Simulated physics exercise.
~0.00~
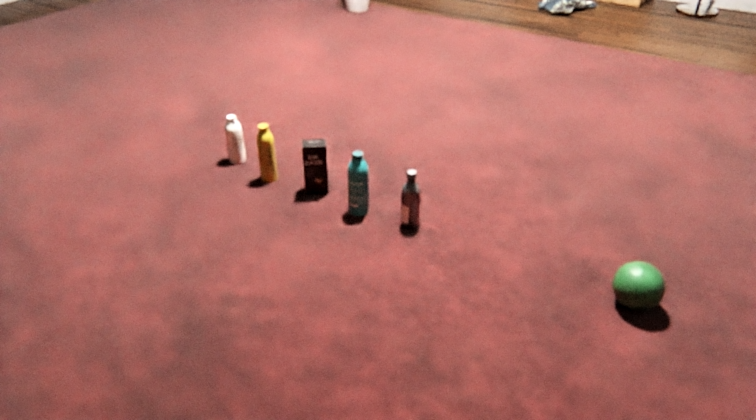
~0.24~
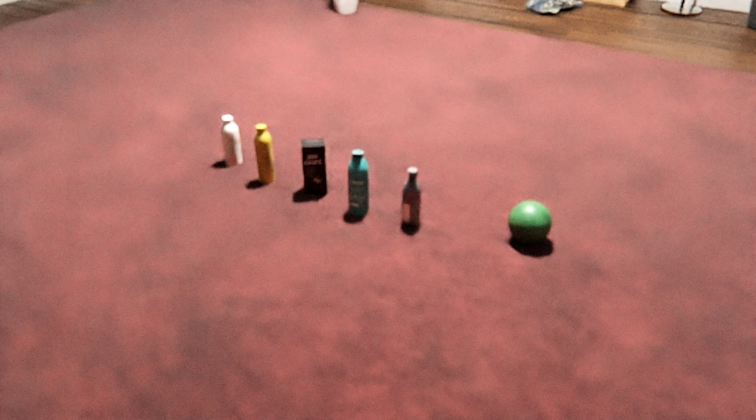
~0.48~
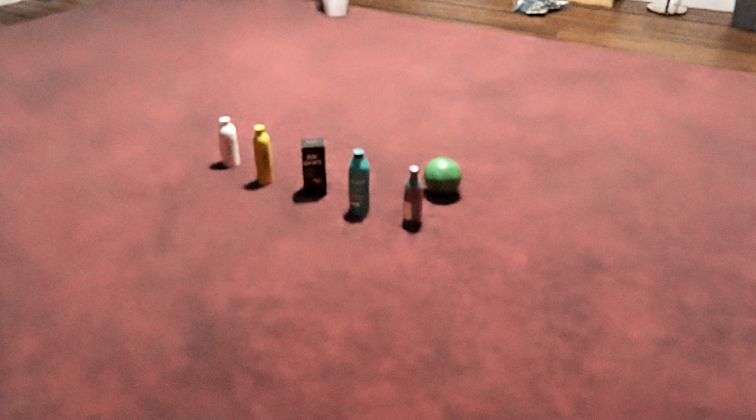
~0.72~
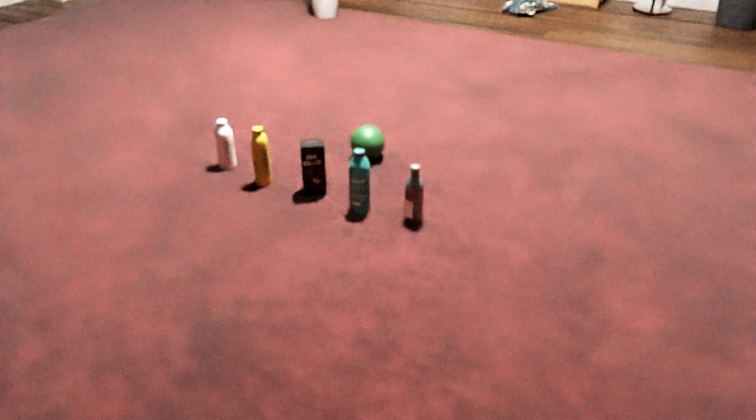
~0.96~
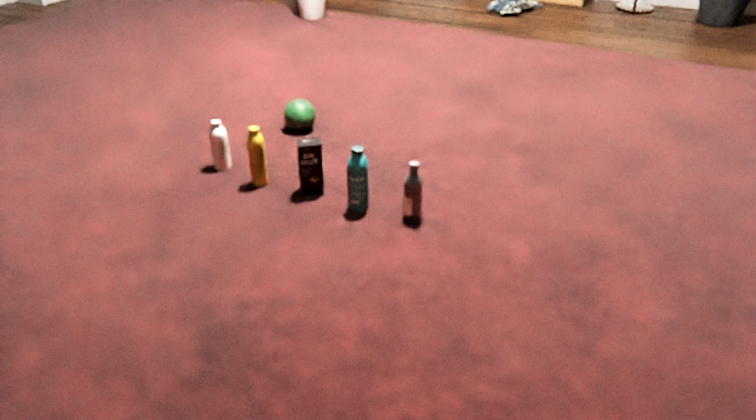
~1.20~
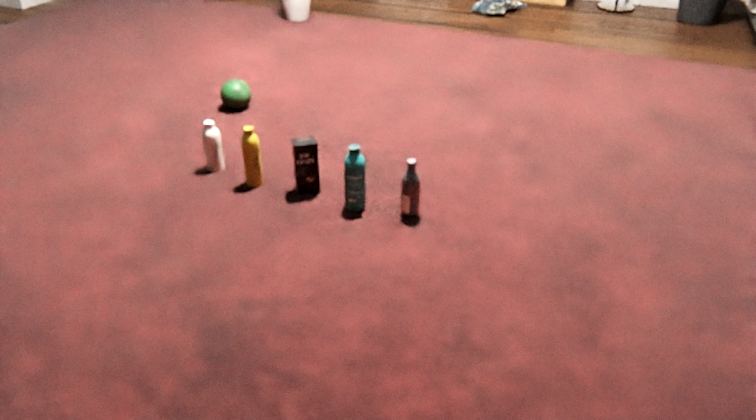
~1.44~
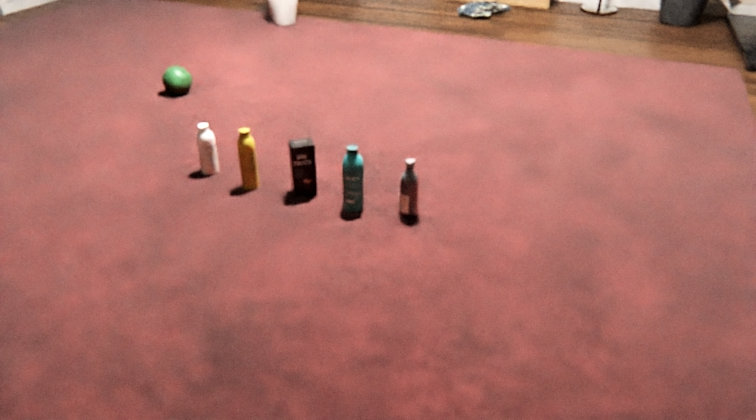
We see a green ball roll across a dark red floor from the right, passing behind a row of four small bottles and a black carton. It continues toward the far left without touching them, and all five items, including the grey bottle, remain upright.
